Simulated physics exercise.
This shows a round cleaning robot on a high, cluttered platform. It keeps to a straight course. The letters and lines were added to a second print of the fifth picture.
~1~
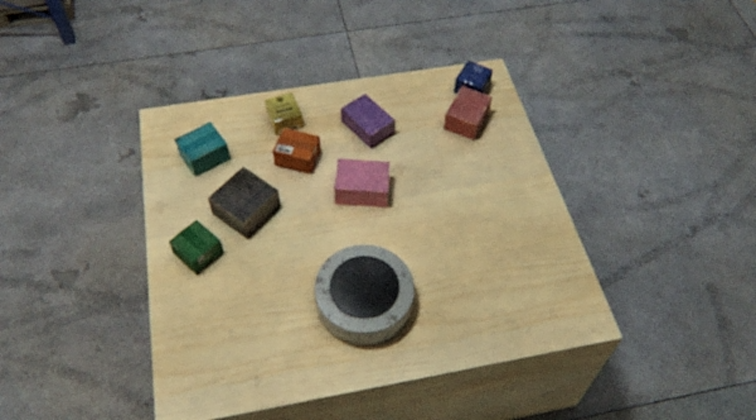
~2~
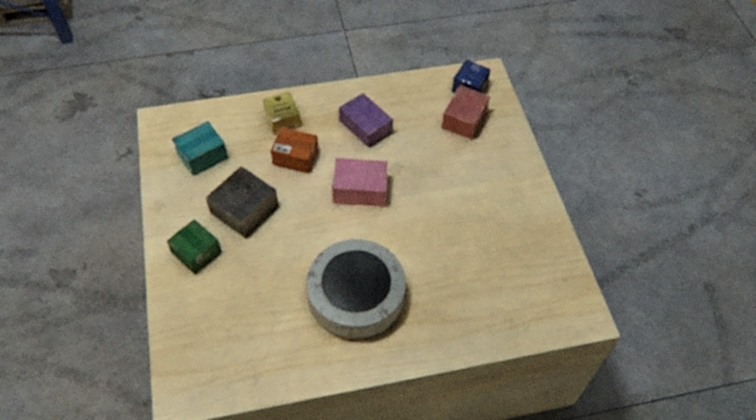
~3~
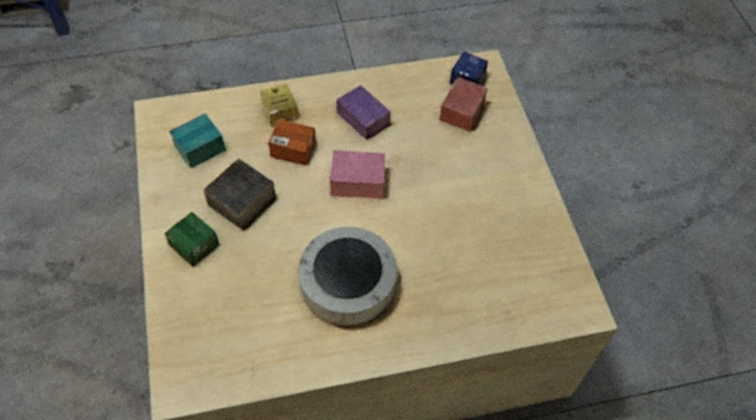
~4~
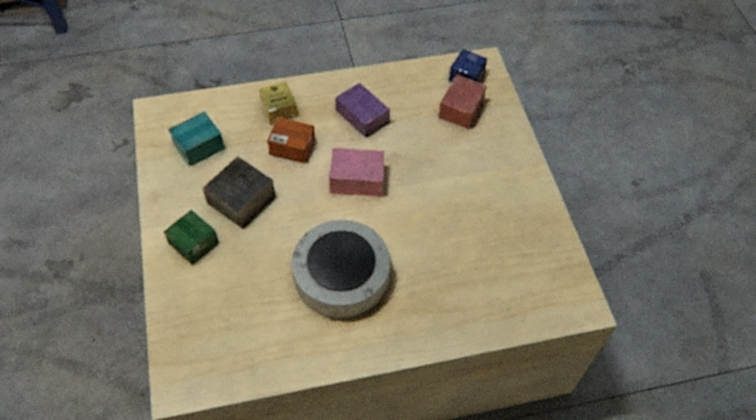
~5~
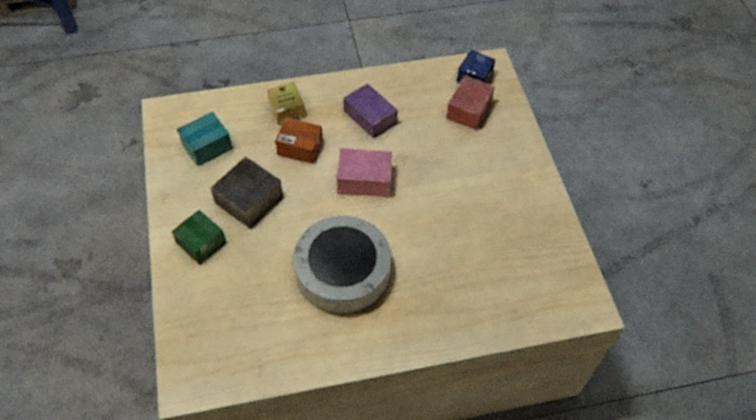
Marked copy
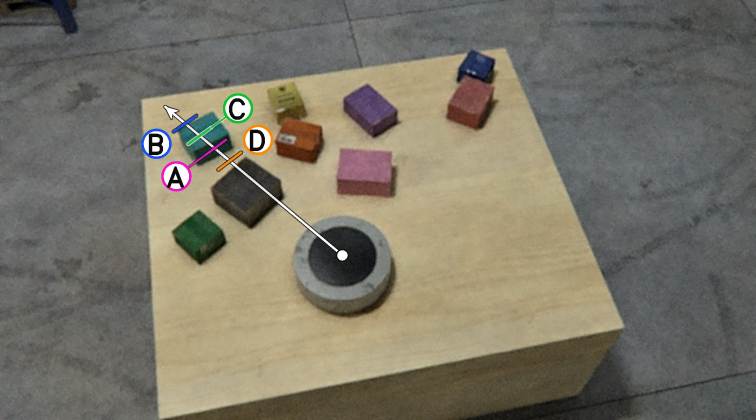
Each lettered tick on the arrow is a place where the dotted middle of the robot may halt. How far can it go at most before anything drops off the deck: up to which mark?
A is the last safe stop.
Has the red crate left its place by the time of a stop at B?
By then, no.
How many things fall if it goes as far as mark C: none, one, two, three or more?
By then, one.
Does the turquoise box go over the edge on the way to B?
Yes.
On the marked copy, A at (215, 148); B at (185, 124); C at (199, 136); D at (230, 161); the arrow from (342, 255) to (165, 107); the white dot at (342, 255).
Taking A. A third of the way, robot (294, 223); black crate (242, 188); blue parcel (476, 71).
Two thirds of the way, robot (249, 185); turquoise box (187, 121); black crate (201, 151).
When it is over, robot (217, 157); turquoise box (160, 95); black crate (171, 124); nothing has fallen.
As for the rest, B drops the turquoise box; C drops the turquoise box; D is safe but short.
